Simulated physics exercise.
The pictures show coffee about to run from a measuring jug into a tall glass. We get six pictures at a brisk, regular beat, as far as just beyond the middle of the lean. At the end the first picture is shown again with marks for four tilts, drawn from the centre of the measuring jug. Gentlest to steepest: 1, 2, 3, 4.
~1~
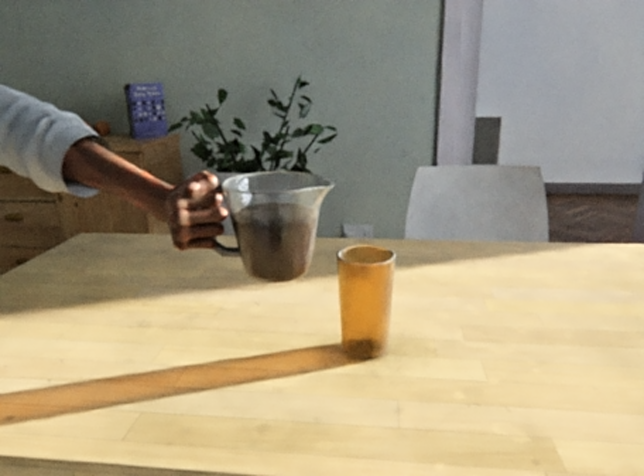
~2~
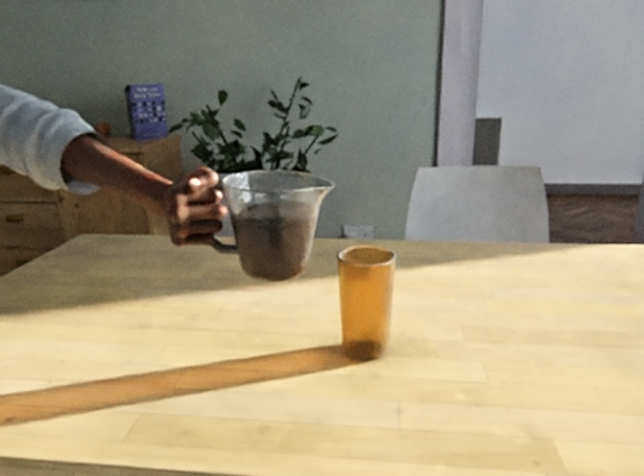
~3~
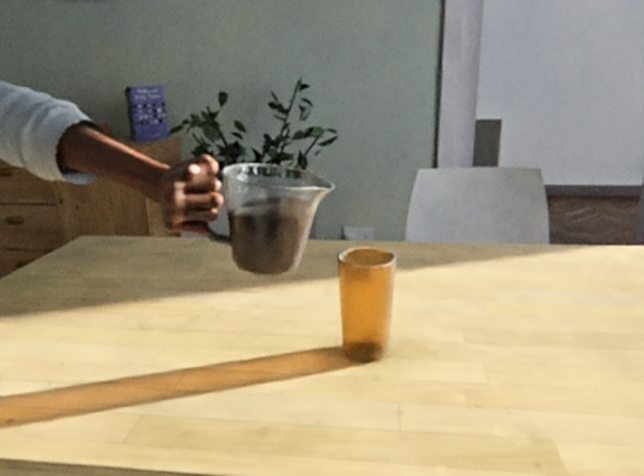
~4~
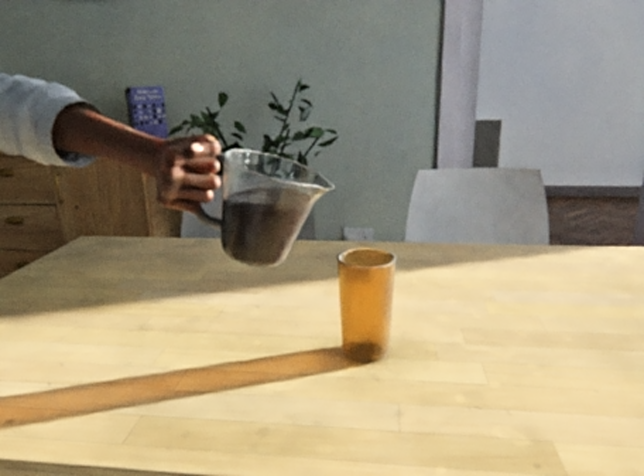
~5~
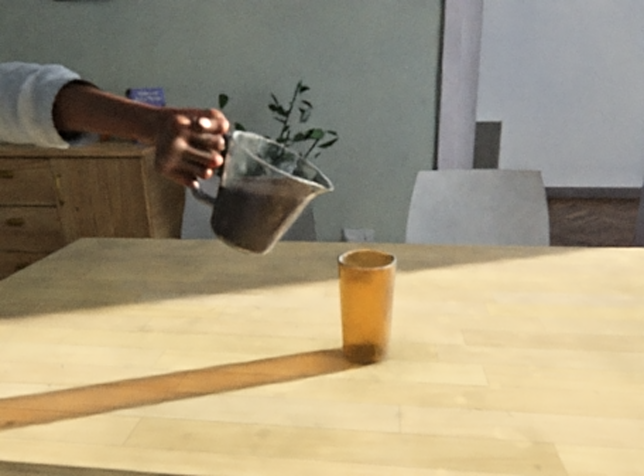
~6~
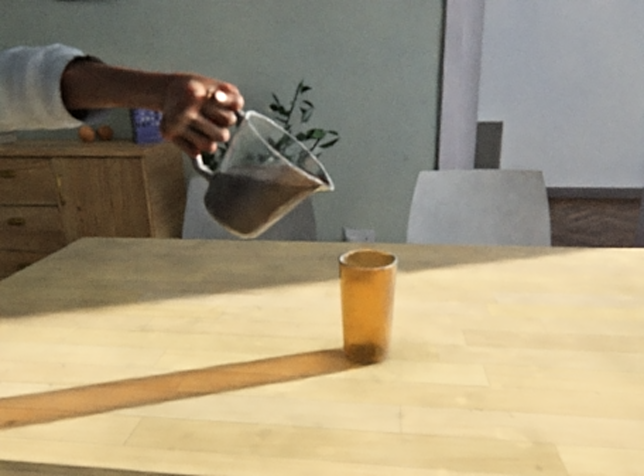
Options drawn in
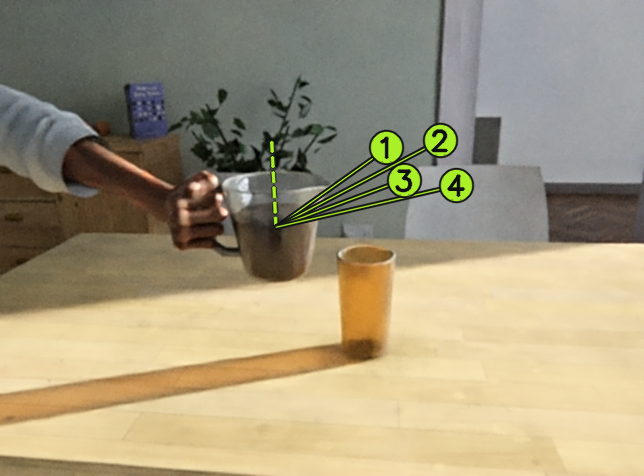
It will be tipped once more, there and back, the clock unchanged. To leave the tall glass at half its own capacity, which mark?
1 works best here.
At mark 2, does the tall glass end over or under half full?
Over.
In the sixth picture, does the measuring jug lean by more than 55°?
No, it does not.
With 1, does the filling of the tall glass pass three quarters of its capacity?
No.
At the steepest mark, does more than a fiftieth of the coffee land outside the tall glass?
Yes.
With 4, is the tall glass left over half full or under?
Over half.
On the marked copy, 1 at (373, 158); 2 at (425, 148); 3 at (387, 185); 4 at (439, 189).
With 1, the tall glass ends with about 47 % of what it can hold.
With 2, the tall glass ends with about 70 % of what it can hold.
With 3, the tall glass ends with about 84 % of what it can hold; 7 % of the coffee is spilt.
With 4, the tall glass ends with about 86 % of what it can hold; 20 % of the coffee is spilt.
